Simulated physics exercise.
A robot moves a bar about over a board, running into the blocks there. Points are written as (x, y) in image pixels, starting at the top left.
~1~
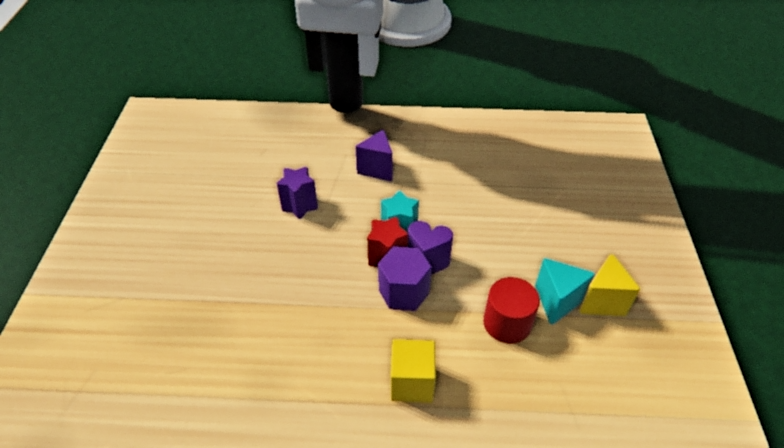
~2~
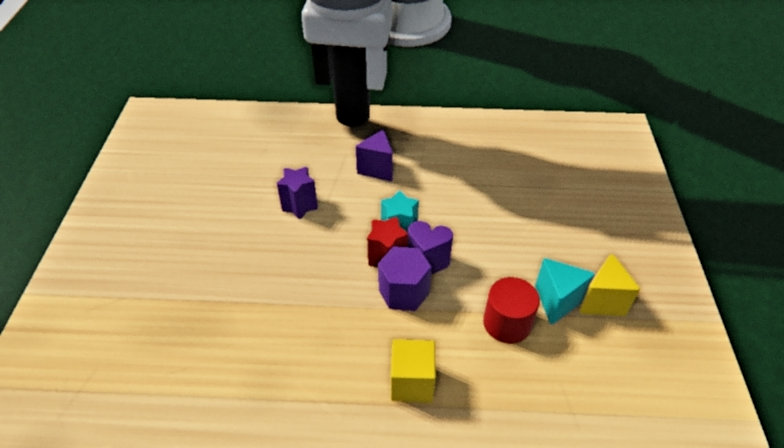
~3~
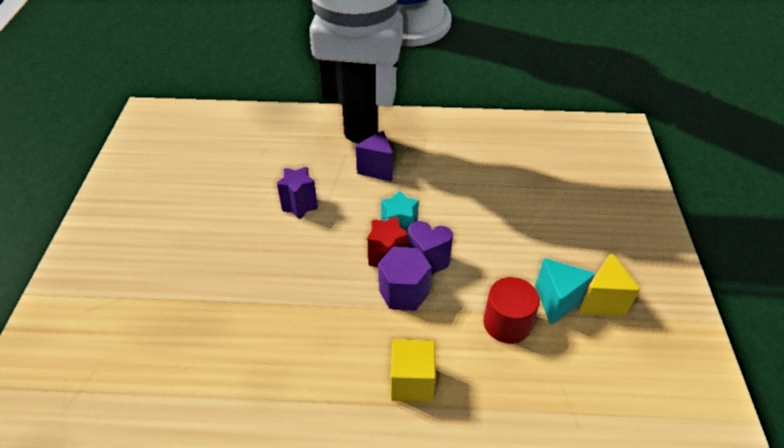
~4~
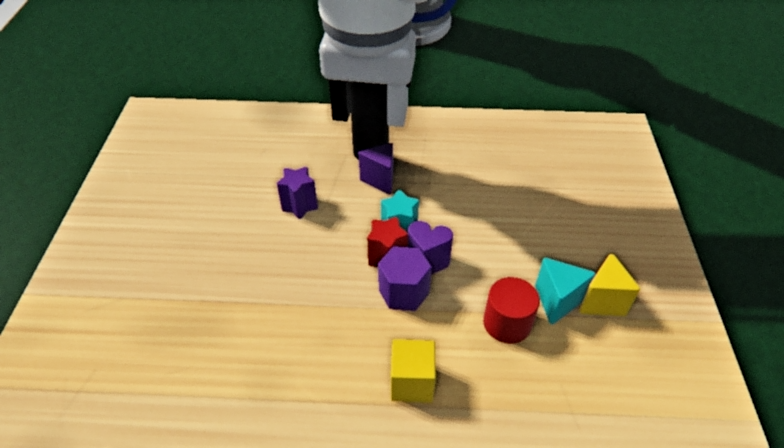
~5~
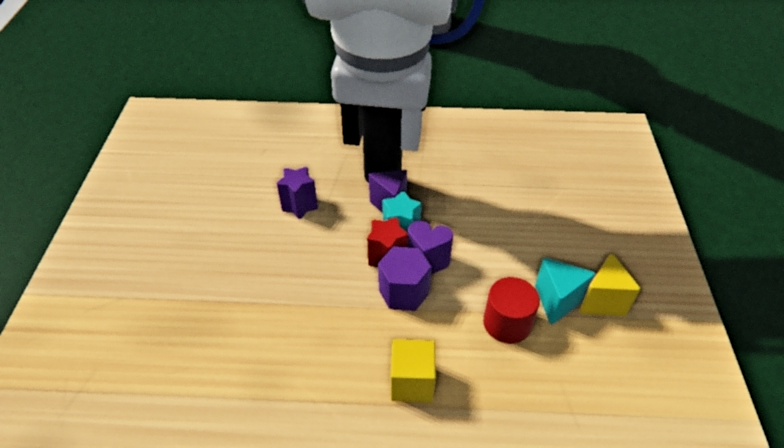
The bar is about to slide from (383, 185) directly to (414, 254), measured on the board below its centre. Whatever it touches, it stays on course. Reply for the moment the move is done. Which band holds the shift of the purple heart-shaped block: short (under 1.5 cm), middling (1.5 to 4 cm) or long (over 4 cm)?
Long, over 4 cm.
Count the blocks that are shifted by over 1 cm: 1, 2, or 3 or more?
My count: 3 or more.
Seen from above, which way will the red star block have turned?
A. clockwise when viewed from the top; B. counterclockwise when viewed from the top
A: Clockwise when viewed from the top.
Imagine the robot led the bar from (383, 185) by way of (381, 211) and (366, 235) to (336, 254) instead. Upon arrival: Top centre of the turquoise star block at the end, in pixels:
It is at (421, 226).
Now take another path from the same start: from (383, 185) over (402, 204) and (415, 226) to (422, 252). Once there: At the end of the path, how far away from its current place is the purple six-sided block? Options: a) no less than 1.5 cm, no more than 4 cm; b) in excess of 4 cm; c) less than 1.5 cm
The answer is a.
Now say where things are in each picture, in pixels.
In the first picture, lower end of the bar at (346, 103), tops of blocks, red star block at (387, 231), purple triangular block at (377, 142), turquoise star block at (400, 204), purple six-sided block at (405, 265), purple heart-shaped block at (430, 234).
In the second picture, bar at (353, 116), blocks as before.
In the third picture, bar at (361, 133), blocks as before.
In the fourth picture, bar at (371, 152), purple triangular block at (380, 153).
In the fifth picture, bar at (383, 175), red star block at (387, 231), purple triangular block at (390, 179), turquoise star block at (401, 205), purple six-sided block at (405, 265), purple heart-shaped block at (430, 234).
On the path given first. Halfway along, bar at (398, 208); red star block at (384, 241), turned 45° clockwise; purple triangular block at (420, 209), turned 35° anticlockwise; turquoise star block at (421, 233), turned 55° clockwise; purple six-sided block at (403, 273), turned 15° anticlockwise; purple heart-shaped block at (441, 253), turned 40° anticlockwise.
At the end, bar at (414, 244); red star block at (383, 243), turned 55° clockwise; purple triangular block at (450, 233), turned 60° anticlockwise; turquoise star block at (432, 258), turned 40° clockwise; purple six-sided block at (401, 282); purple heart-shaped block at (460, 274), turned 60° anticlockwise.
